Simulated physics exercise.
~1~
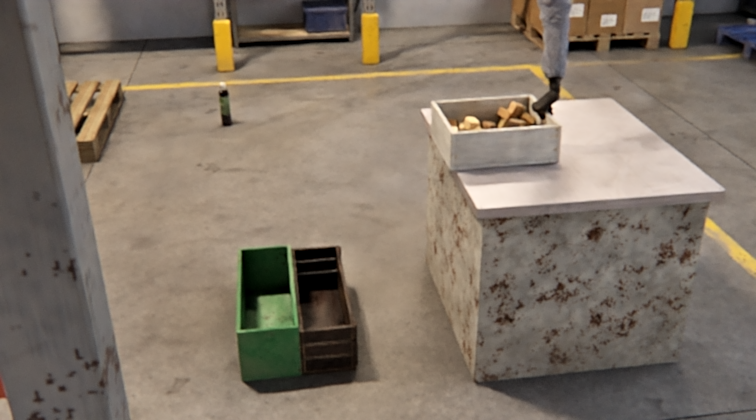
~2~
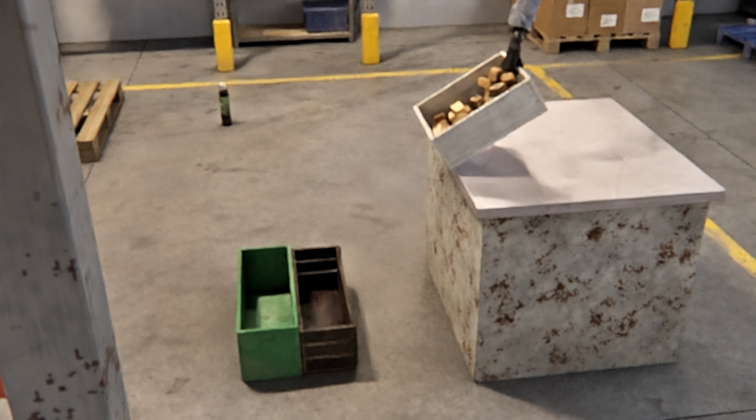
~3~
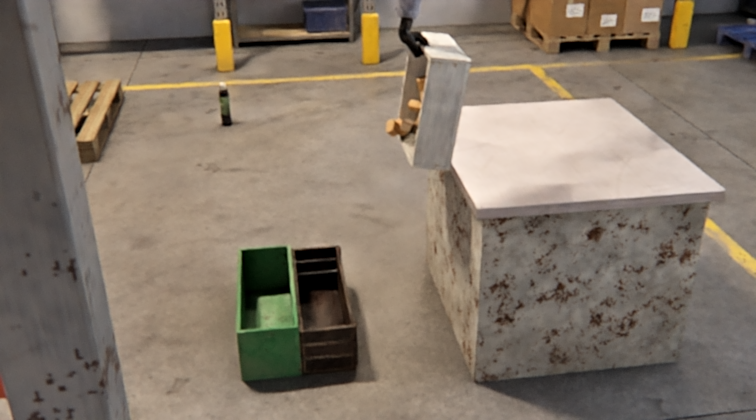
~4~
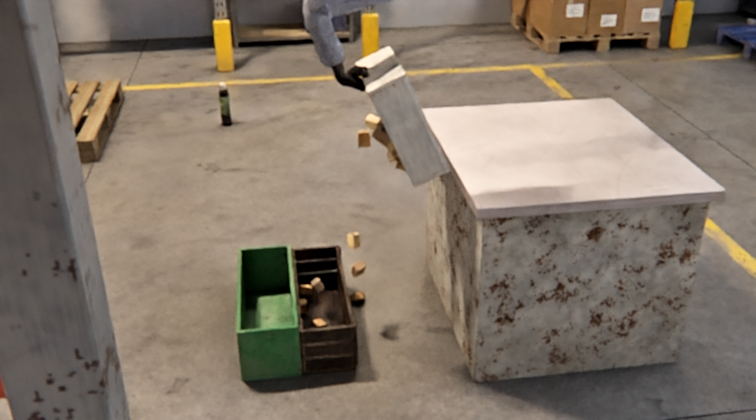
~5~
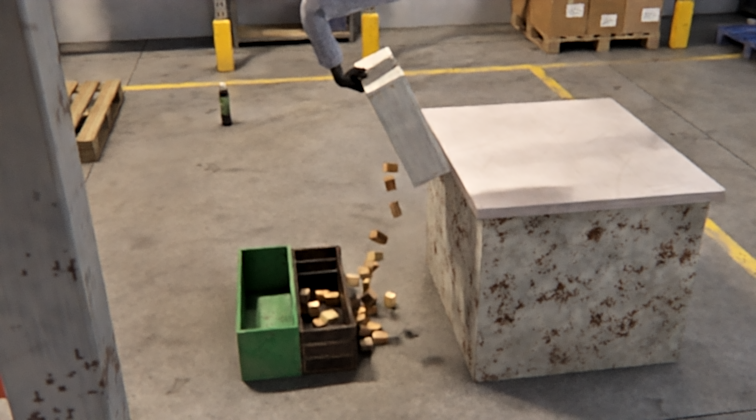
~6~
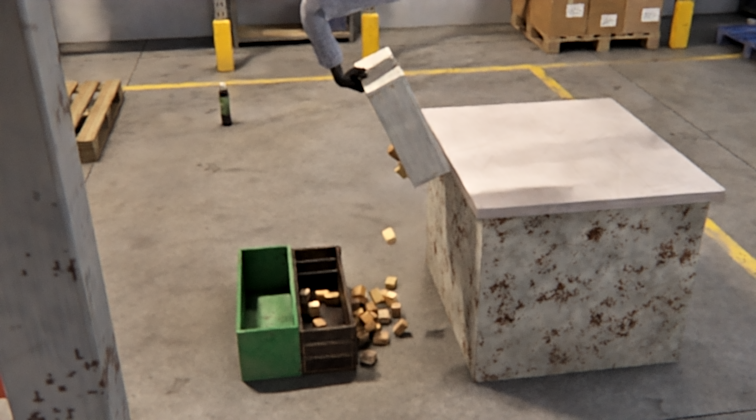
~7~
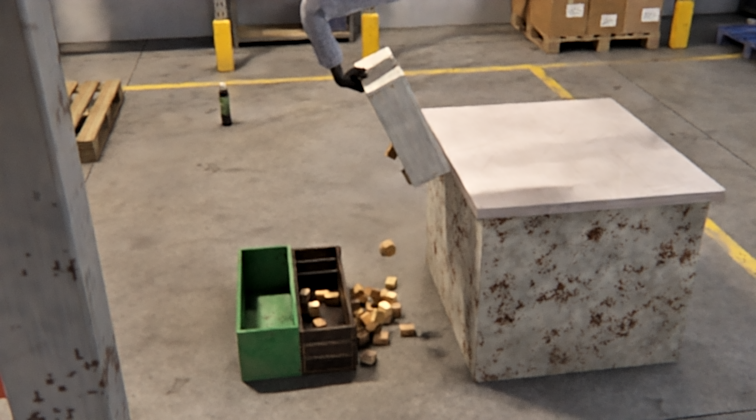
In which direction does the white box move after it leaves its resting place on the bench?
The white box moves to the left, past the end of the bench, as it is tipped over.
